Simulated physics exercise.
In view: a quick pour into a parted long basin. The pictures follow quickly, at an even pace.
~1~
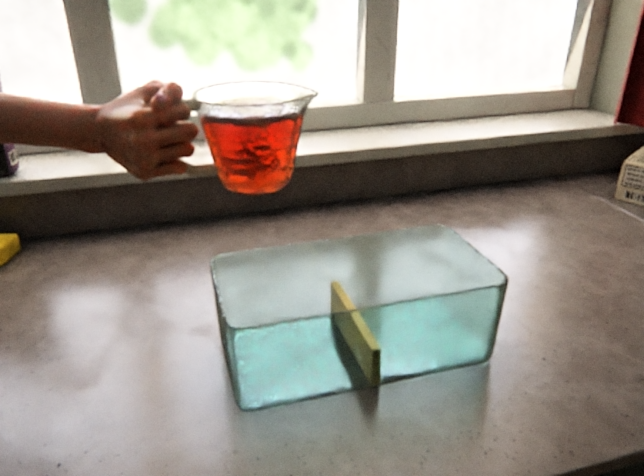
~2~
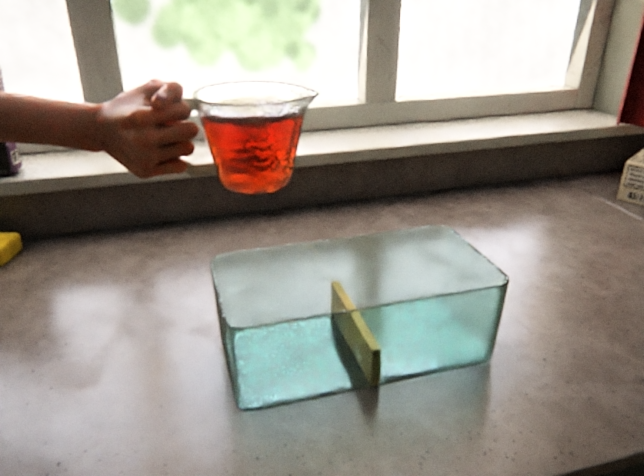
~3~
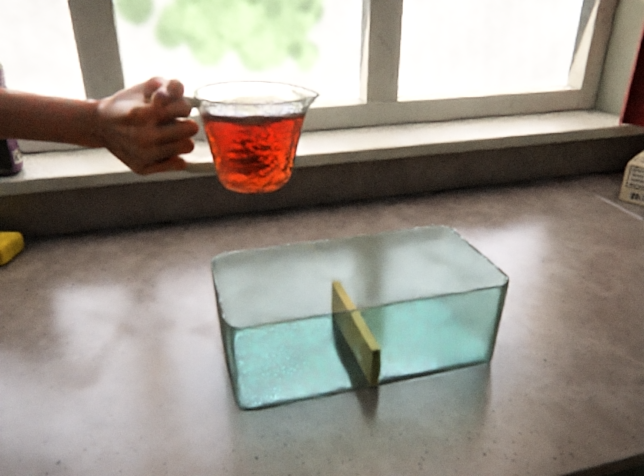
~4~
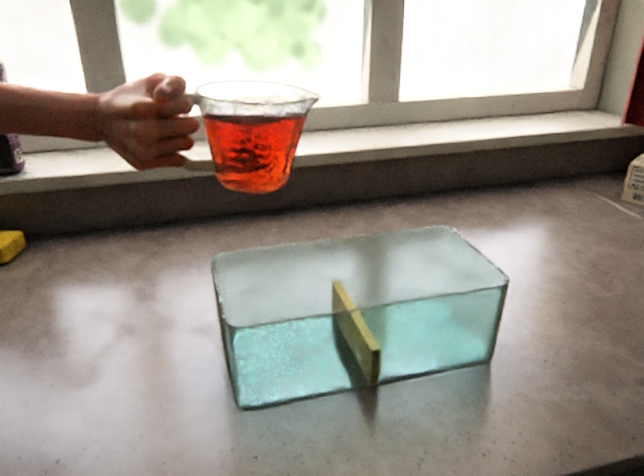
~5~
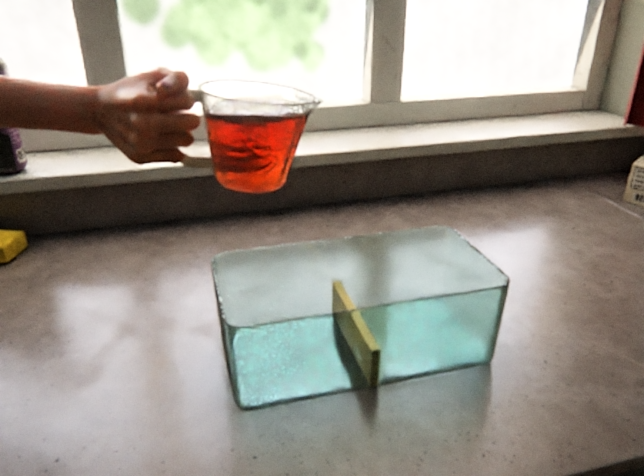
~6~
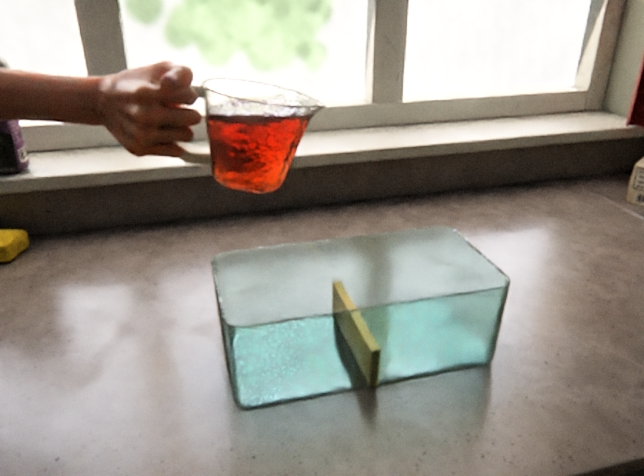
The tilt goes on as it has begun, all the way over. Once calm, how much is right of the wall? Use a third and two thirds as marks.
It comes to over two thirds.
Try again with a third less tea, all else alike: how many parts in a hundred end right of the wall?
Near 65 %.
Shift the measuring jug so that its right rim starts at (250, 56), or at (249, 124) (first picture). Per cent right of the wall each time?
The first gives 5 %, the second 5 %.
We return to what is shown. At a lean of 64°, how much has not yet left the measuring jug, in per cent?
Roughly 65 in a hundred.
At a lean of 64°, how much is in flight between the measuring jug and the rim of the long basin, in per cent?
It comes to 25 per cent or so.
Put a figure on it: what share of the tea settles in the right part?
Near 80 %.
A moment on, the measuring jug is tipped part way and 65 per cent is still to pour, 0 is left of the wall and 8 right of it.
Next, the measuring jug is tipped on its side and 11 per cent is still to pour, 4 is left of the wall and 66 right of it.
Then the measuring jug is tipped right over and 0 per cent is still to pour, 20 is left of the wall and 78 right of it.
Later the measuring jug is tipped right over and 0 per cent is still to pour, 20 is left of the wall and 78 right of it.
In the end 20 per cent lies left of the wall, 78 right of it and 2 outside.
